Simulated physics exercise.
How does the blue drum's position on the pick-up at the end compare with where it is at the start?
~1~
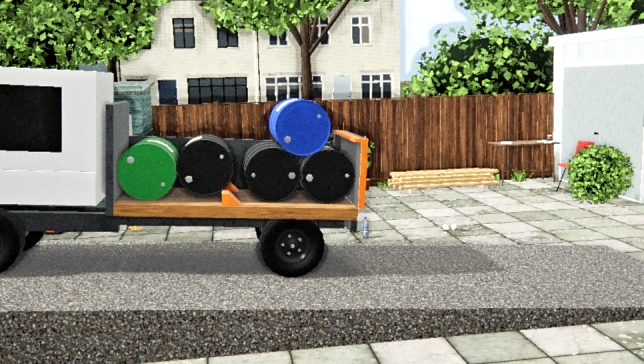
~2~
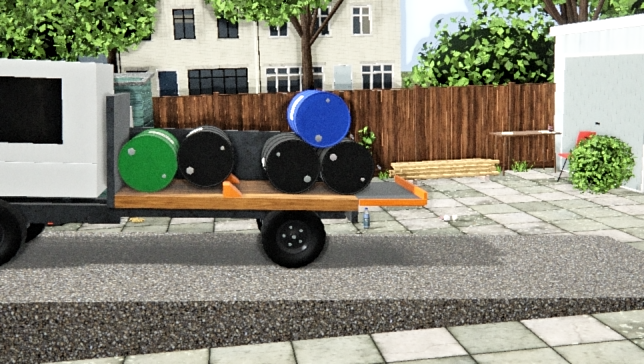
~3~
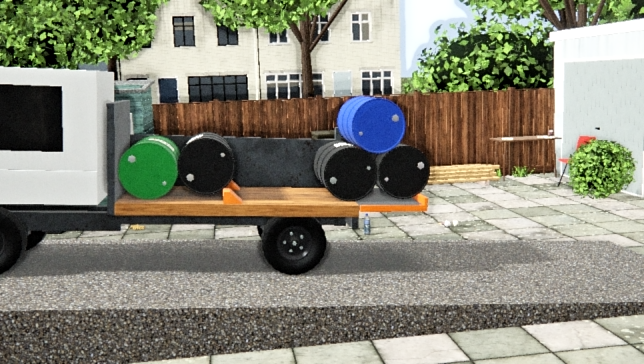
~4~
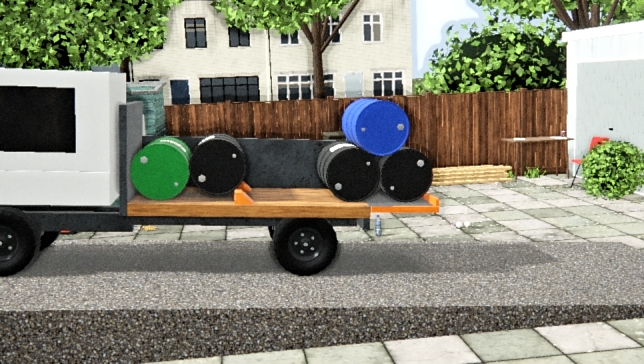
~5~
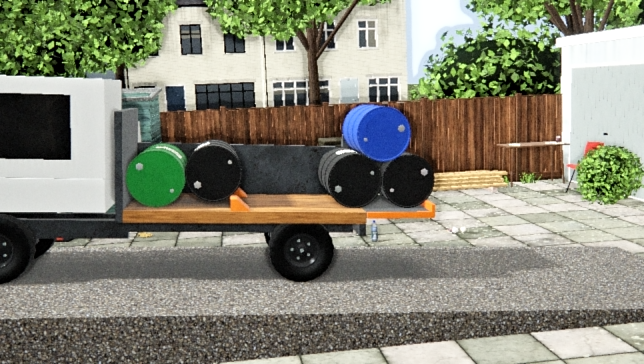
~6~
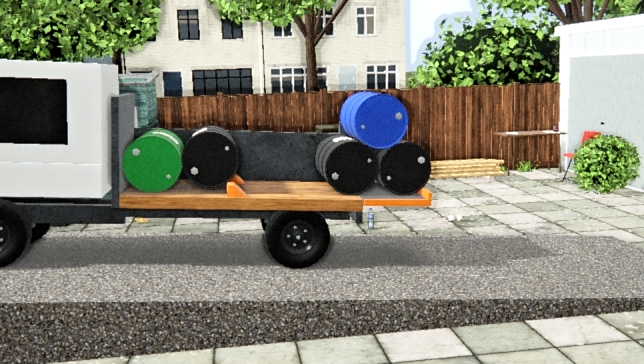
At the start the blue drum sits on two black drums over the rear of the bed, inside the upright tailgate. By the end it is still on top of them but farther right, with the stack reaching out onto the lowered tailgate.
